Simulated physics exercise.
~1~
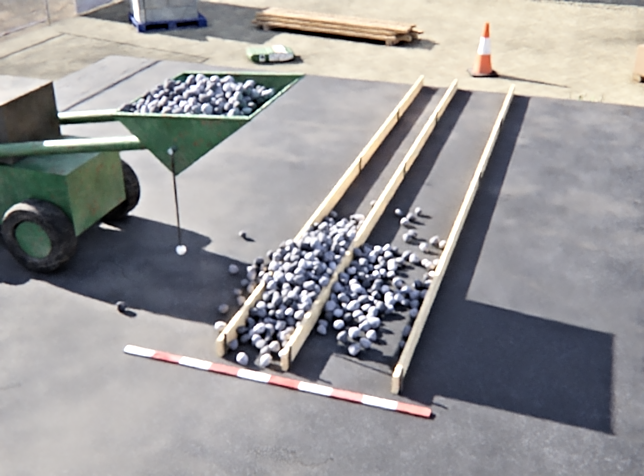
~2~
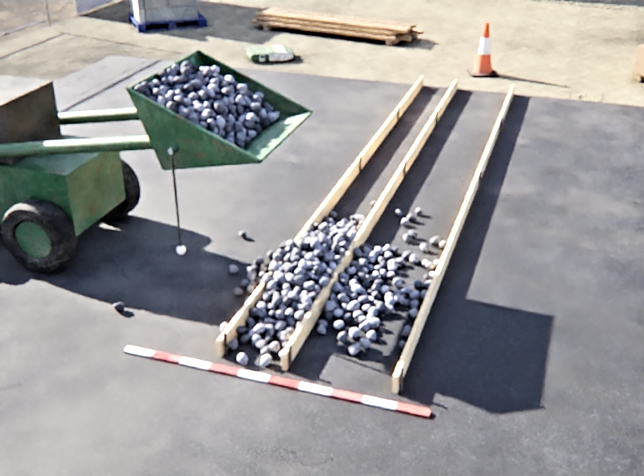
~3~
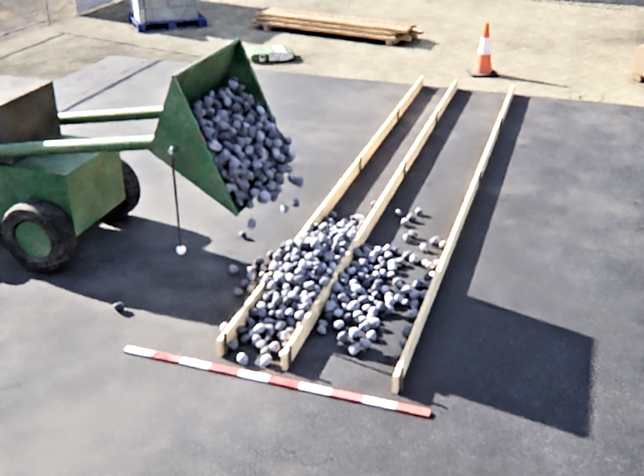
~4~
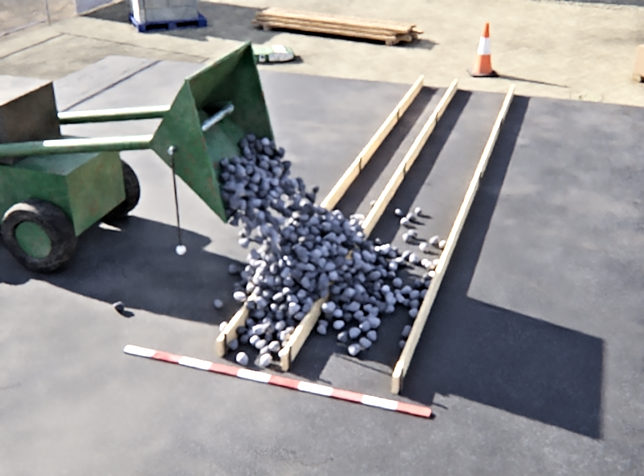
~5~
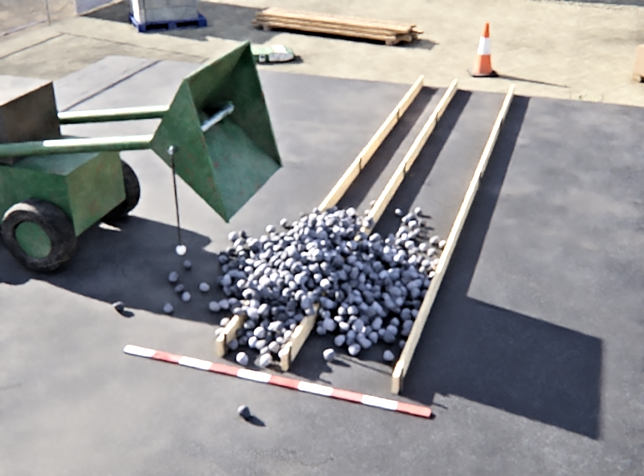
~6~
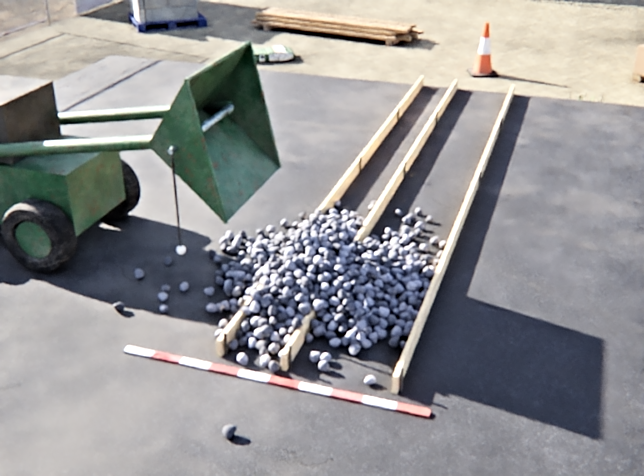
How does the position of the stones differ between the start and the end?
At the start, some stones are up in the green bucket and the rest lie around the planks. By the end they are lower overall, with the bucket empty and all of them on the ground, mostly in one wider heap over the near ends of the planks.
On a paved yard, a green loader tips its stones onto a heap across wooden planks.
